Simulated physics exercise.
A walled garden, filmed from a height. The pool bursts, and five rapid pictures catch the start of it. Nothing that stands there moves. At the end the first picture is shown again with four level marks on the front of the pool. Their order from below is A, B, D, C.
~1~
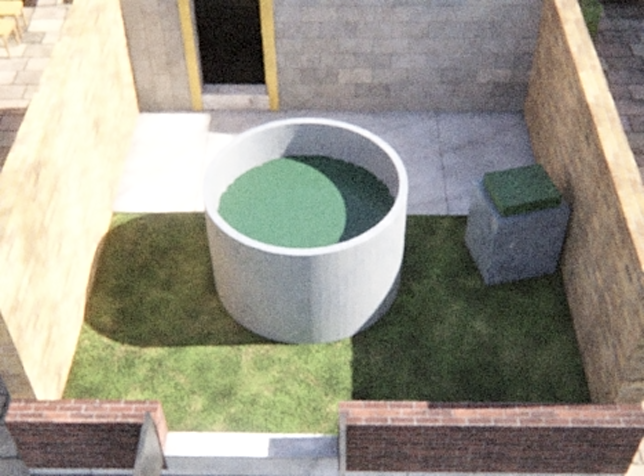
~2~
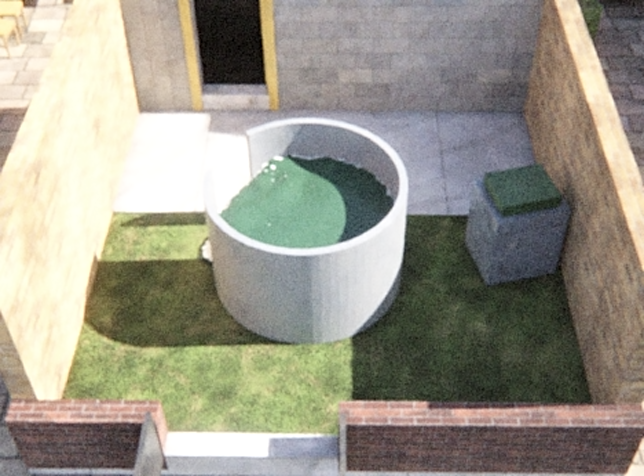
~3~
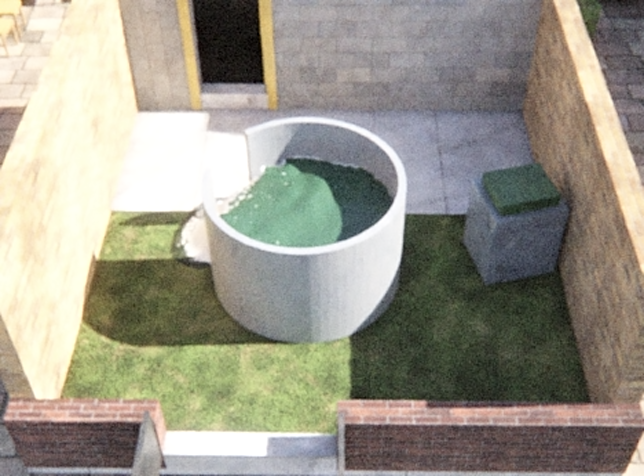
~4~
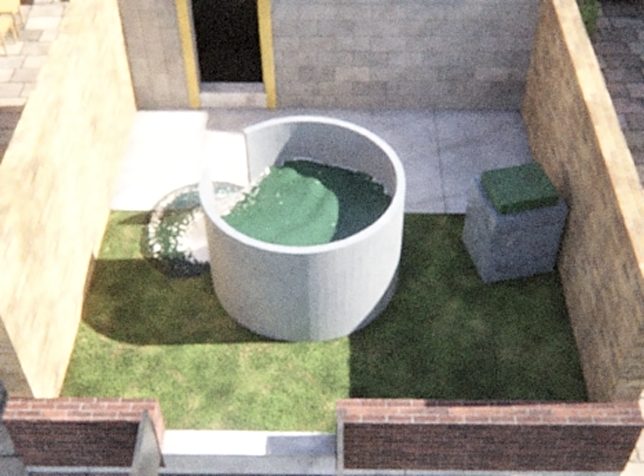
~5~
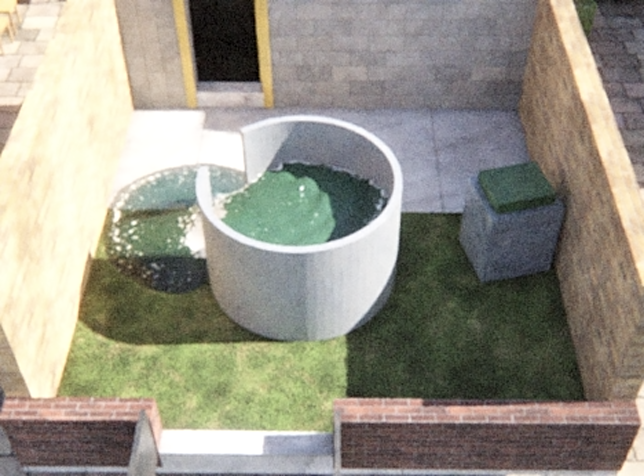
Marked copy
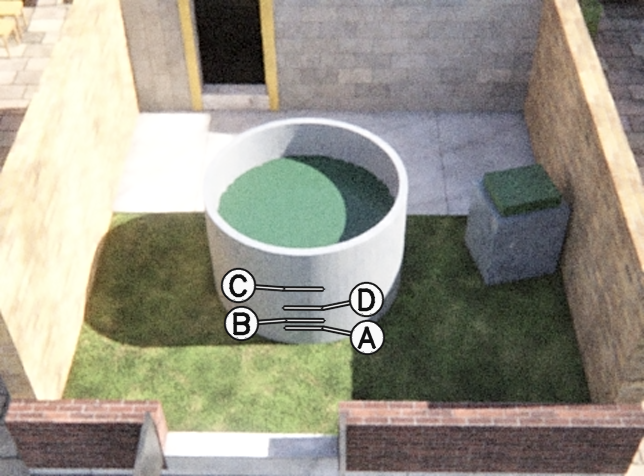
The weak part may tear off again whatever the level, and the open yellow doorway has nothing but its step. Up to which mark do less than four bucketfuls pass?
It is C.
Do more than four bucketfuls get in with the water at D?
No, that is safe.
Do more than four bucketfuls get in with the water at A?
No, that is safe.
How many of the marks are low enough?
All four.
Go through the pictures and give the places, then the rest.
Water in the pool at rest, its middle at (306, 214); foot of the yellow doorway at (237, 109); open gate at (248, 397), in the first frame.
In the second frame, 1 % of the ground under water, visible out to (212, 260).
In the third frame, 3 % of the ground under water, visible out to (184, 228).
In the fourth frame, 6 % of the ground under water, visible out to (169, 196).
In the fifth frame, 11 % of the ground under water, visible out to (128, 188).
In white, A at (304, 328); B at (304, 320); C at (302, 289); D at (303, 308); from the bottom up A, B, D, C.
With A, nothing gets over.
With B, nothing gets over.
With C, a splash gets over, under a bucket.
With D, nothing gets over.
